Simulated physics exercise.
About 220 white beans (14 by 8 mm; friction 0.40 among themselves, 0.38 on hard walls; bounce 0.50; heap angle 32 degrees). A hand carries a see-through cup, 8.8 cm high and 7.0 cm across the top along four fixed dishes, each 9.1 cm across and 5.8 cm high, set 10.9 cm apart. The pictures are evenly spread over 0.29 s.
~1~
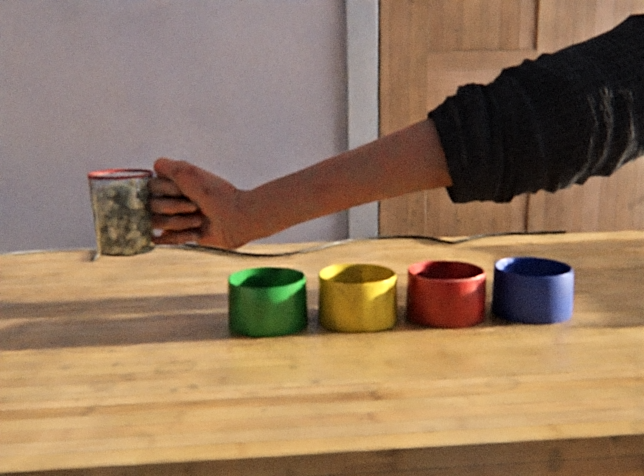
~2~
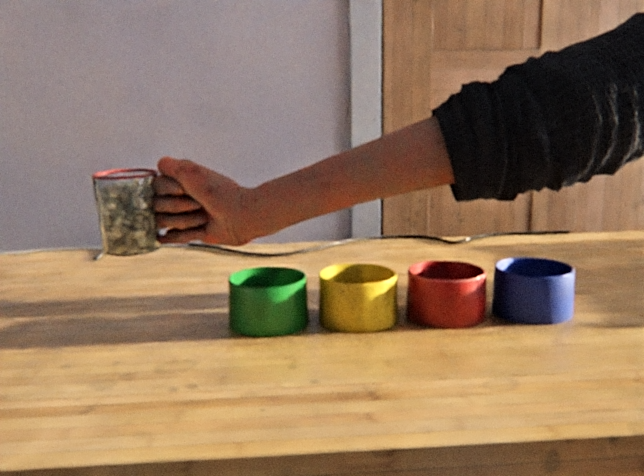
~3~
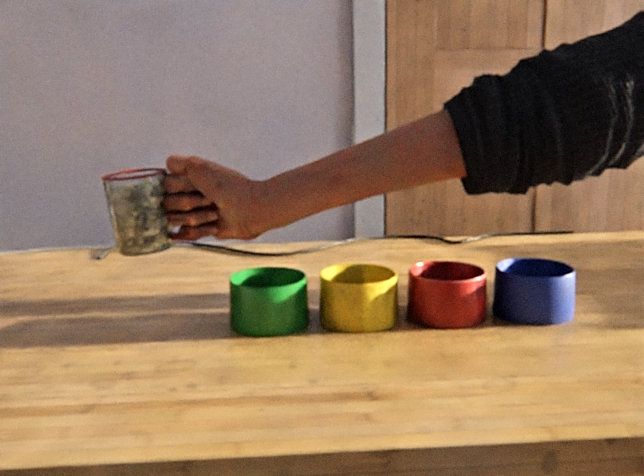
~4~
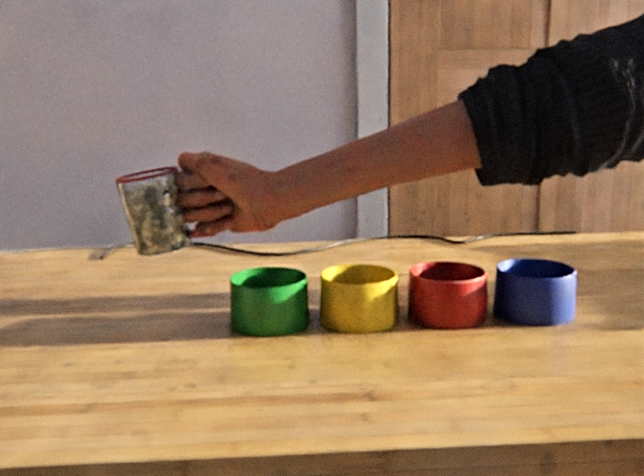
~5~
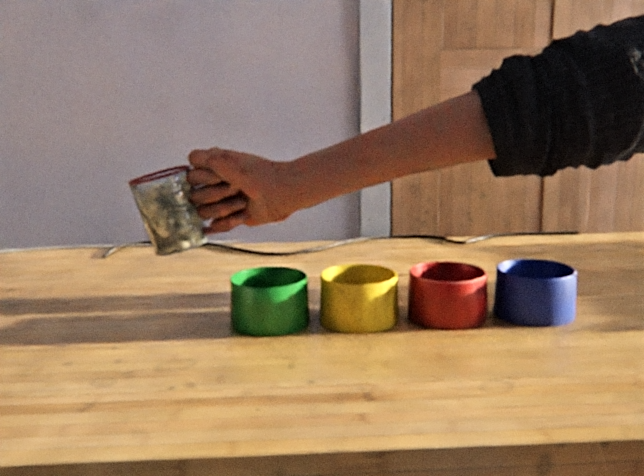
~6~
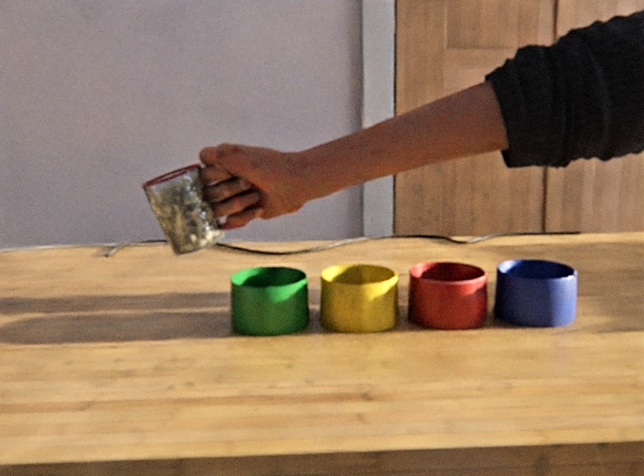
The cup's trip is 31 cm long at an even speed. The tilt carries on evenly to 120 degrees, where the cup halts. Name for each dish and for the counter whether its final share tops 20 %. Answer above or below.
Red: Below, blue: Below, green: Below, yellow: Above, counter: Below.
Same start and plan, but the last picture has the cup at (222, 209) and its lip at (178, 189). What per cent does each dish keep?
Red 0, blue 0, green 0, yellow 100.
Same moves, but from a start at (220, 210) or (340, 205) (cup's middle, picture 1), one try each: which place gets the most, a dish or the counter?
Most goes to: Red, then blue.
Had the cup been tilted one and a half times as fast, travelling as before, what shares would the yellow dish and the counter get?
In that case yellow 80, counter 10.
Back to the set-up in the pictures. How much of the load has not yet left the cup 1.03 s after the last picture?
Roughly 95 per cent.
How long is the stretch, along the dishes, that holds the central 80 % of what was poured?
Roughly 5 cm.
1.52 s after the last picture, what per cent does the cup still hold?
Some 10 per cent of the load.
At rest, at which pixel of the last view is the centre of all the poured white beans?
Around (354, 299).
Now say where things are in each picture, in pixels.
Cup at (124, 212), tilt 0 degrees, lip at (89, 175), moved 0.0 cm; middle of the pieces at (124, 216); green dish at (267, 278); yellow dish at (358, 274); red dish at (446, 270); blue dish at (533, 267), in the first frame.
Cup at (129, 212), tilt 1 degrees, lip at (94, 175), moved 0.4 cm; middle of the pieces at (129, 216), in the second frame.
Cup at (140, 212), tilt 4 degrees, lip at (104, 177), moved 1.6 cm; middle of the pieces at (141, 215), in the third frame.
Cup at (156, 211), tilt 9 degrees, lip at (117, 180), moved 3.3 cm; middle of the pieces at (157, 215), in the fourth frame.
Cup at (171, 211), tilt 14 degrees, lip at (130, 182), moved 4.9 cm; middle of the pieces at (172, 214), in the fifth frame.
Cup at (186, 210), tilt 18 degrees, lip at (144, 185), moved 6.6 cm; middle of the pieces at (187, 214); green dish at (269, 277); yellow dish at (359, 275); red dish at (448, 272); blue dish at (536, 270), in the sixth frame.
Then, 0.62 s after the last picture, tilt 66 degrees; cup holds 100 %.
Then, 1.03 s after the last picture, tilt 98 degrees; cup holds 95 %, yellow 5 %.
Then, 1.52 s after the last picture, tilt 120 degrees; cup holds 10 %, yellow 90 %.
In the end, red 0 %, blue 0 %, green 0 %, yellow 100 %, counter 0 %.
